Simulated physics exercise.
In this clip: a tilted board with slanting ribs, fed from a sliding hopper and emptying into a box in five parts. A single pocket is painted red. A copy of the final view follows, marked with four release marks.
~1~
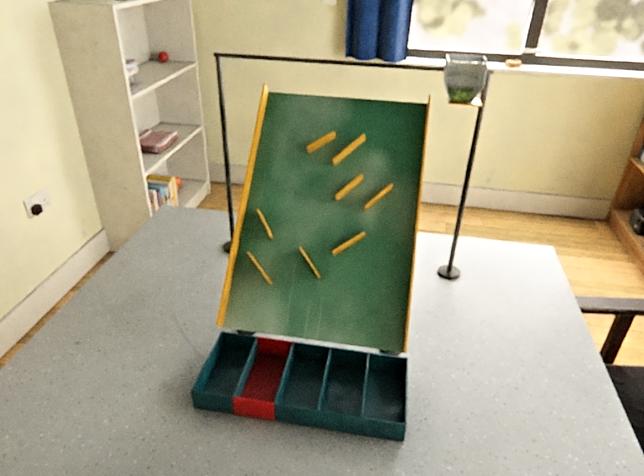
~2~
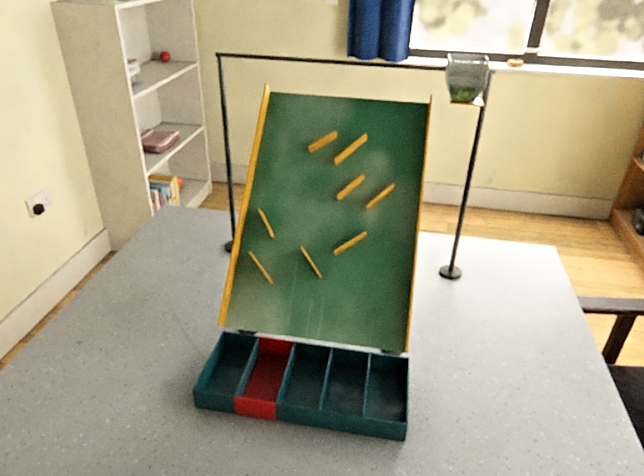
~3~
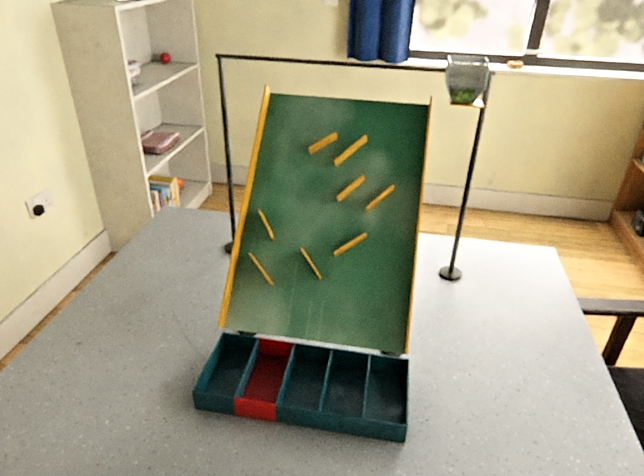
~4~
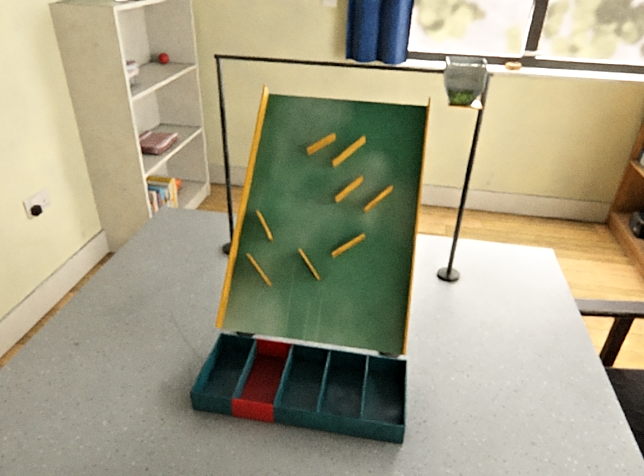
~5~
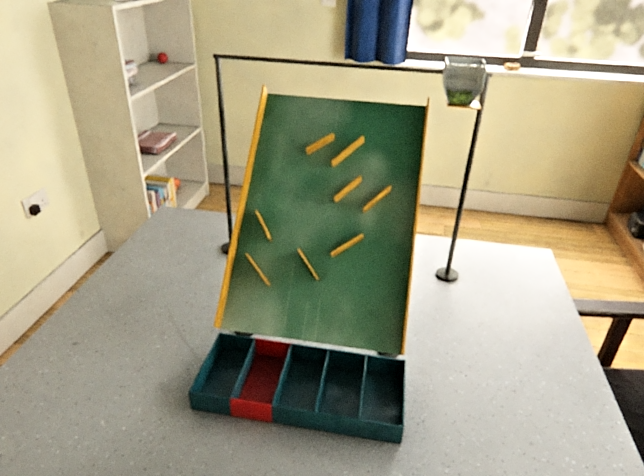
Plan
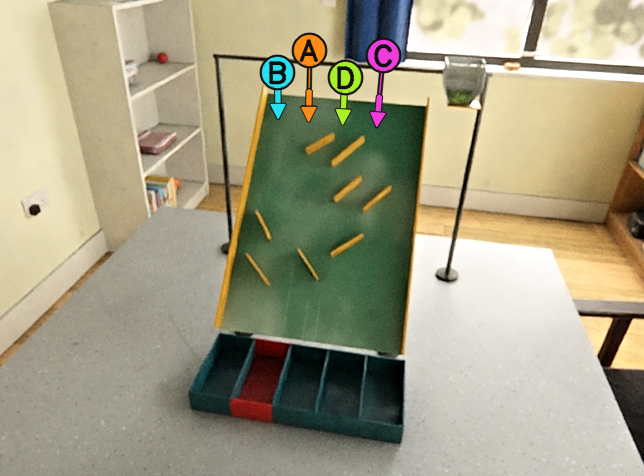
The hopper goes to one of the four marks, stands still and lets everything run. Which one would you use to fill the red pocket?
Mark D does it best.
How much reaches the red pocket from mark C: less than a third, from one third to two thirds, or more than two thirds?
It is less than a third.
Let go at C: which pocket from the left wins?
It is the fourth one.
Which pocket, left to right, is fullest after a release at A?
It is the third one.
On the marked copy, mark A meets the board at (308, 116); mark B meets the board at (278, 113); mark C meets the board at (377, 121); mark D meets the board at (342, 119).
With A, about a quarter in the red pocket, about half in other pockets, about a quarter outside the box.
With B, a small part in the red pocket, about half in other pockets, about a third outside the box.
With C, a small part in the red pocket, nearly all in other pockets.
With D, about a third in the red pocket, about half in other pockets, a small part outside the box.
